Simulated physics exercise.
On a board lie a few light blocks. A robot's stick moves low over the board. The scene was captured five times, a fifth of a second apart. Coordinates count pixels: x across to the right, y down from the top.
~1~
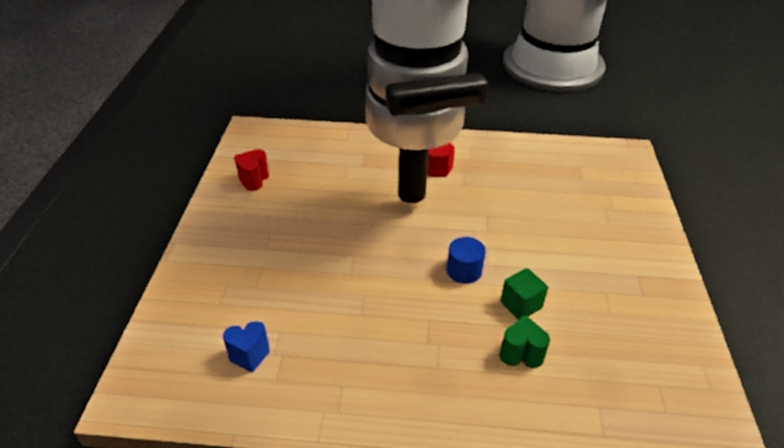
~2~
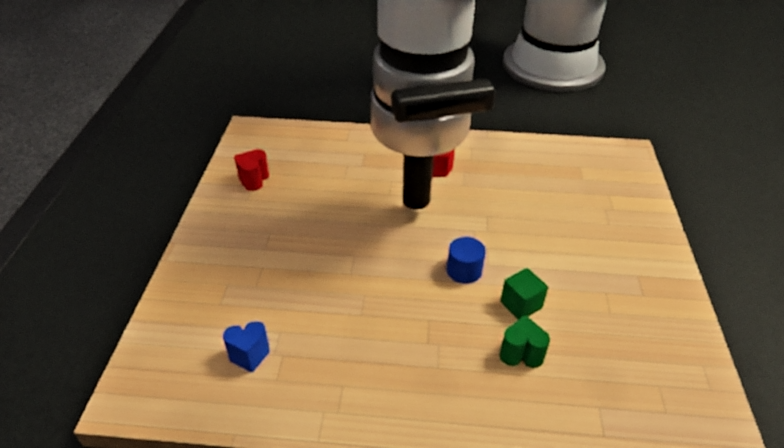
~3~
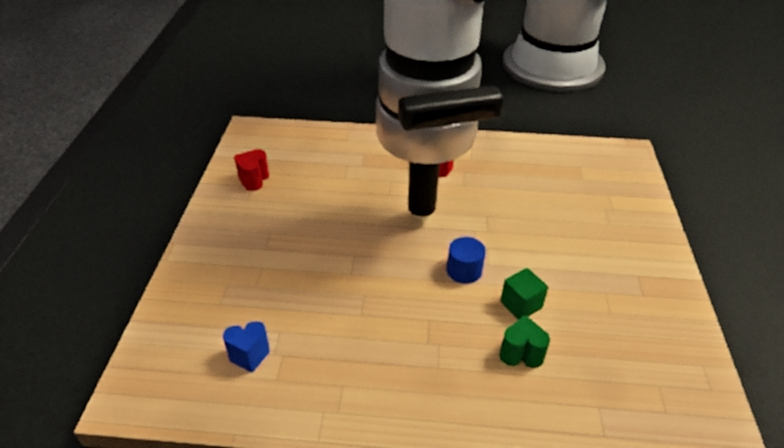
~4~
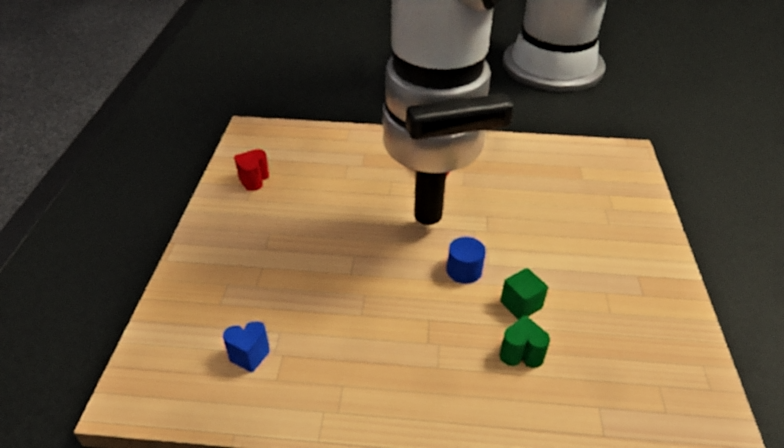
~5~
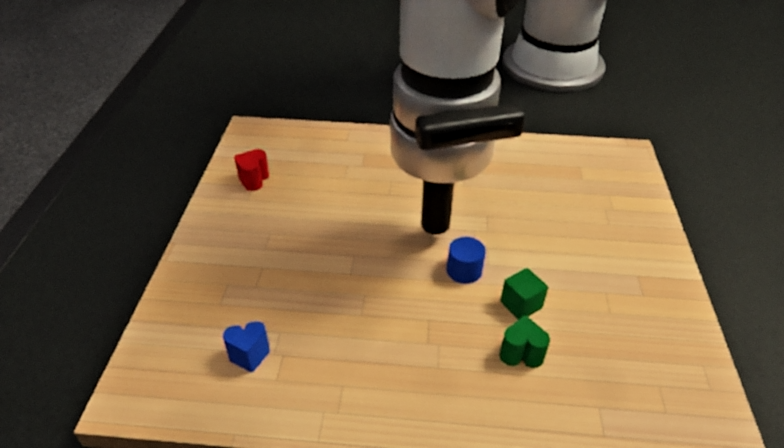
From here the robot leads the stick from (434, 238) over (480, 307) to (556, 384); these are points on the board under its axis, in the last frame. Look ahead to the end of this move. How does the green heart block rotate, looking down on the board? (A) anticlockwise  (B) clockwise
My answer is option B.
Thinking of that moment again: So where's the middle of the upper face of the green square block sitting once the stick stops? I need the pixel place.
I expect it at (563, 297).
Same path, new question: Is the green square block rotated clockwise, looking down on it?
Answer: No.
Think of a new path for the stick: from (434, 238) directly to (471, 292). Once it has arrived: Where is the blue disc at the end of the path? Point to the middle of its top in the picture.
In the picture, that point is around (503, 290).
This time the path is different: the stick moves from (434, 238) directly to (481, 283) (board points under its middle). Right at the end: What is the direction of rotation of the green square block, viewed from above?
I'd predict that, seen from above, the green square block rotates counter-clockwise.
What follows on the original path. One third of the way, stick at (466, 270); blue disc at (496, 279); green square block at (533, 287), turned 25° anticlockwise.
Two thirds of the way, stick at (503, 321); blue disc at (544, 320); green square block at (561, 297), turned 100° anticlockwise; green heart block at (545, 351), turned 55° clockwise.
At the end, stick at (560, 372); blue disc at (583, 337); green square block at (563, 297), turned 105° anticlockwise; green heart block at (593, 398), turned 70° clockwise.
